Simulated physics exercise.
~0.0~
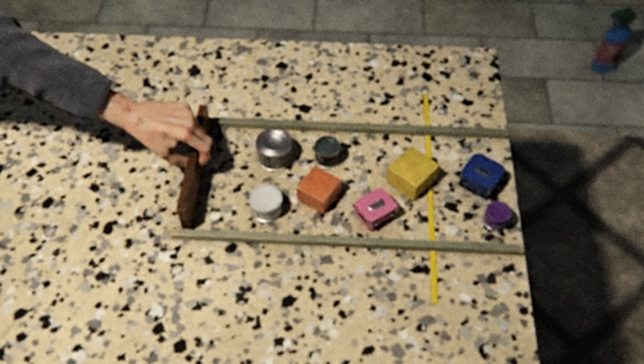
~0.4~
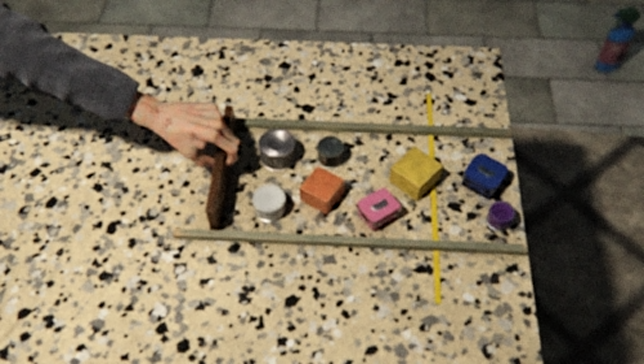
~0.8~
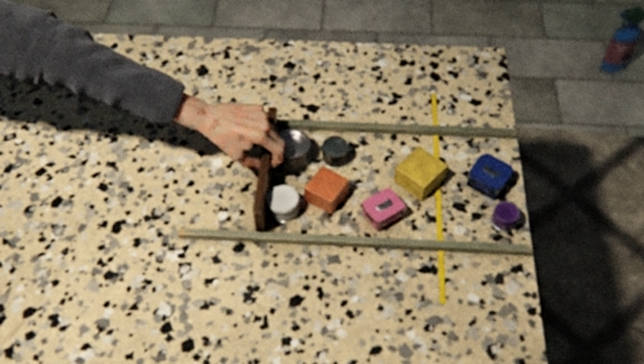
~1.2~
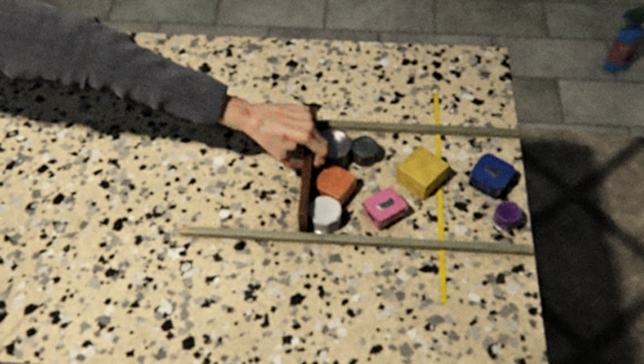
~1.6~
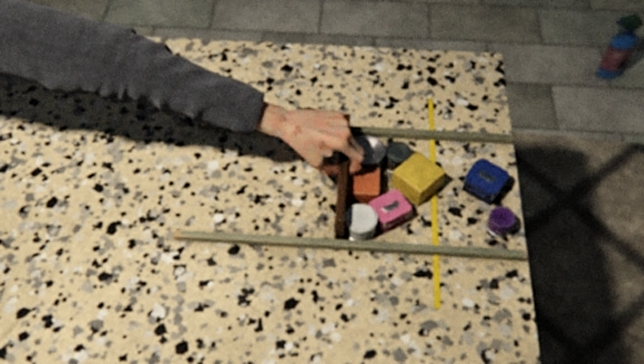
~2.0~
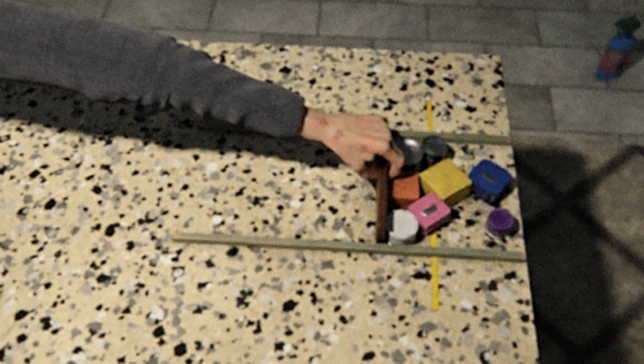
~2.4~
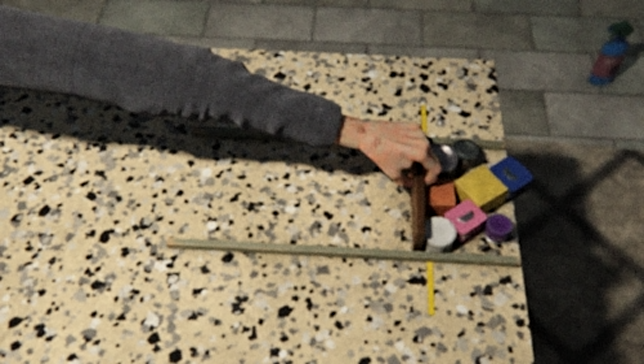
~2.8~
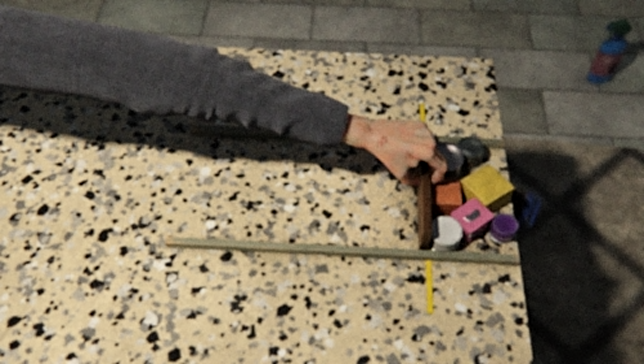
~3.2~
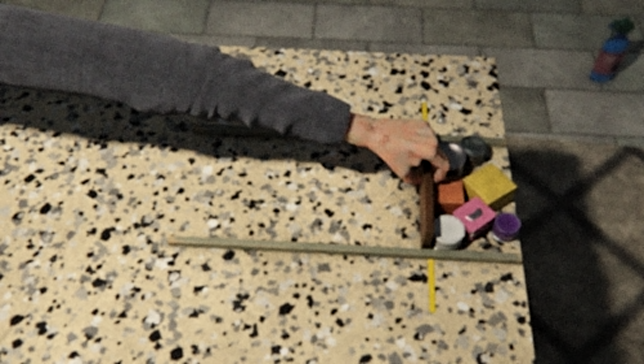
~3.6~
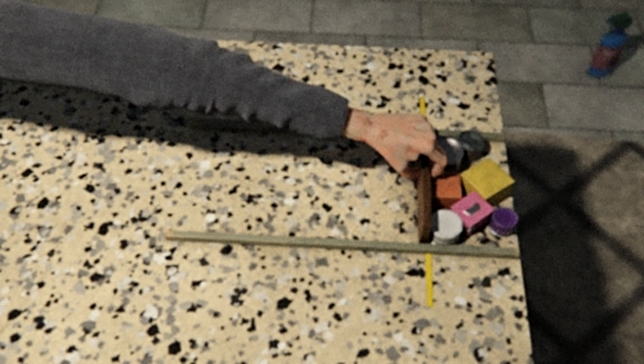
The clip opens on a speckled tabletop where a hand holds an upright wooden board at the left of a channel between two long strips, with small pots, blocks and cases scattered ahead of it. The hand slides the board right, gathering the white and grey pots, then the black pot and the orange block. Soon the pink and yellow pieces move too, and the bunched jumble crosses the yellow tape toward the table's end. The blue case is pushed to the edge, tips over and drops from sight. The board halts near the tape, leaving the purple tin and the others crowded at the edge.
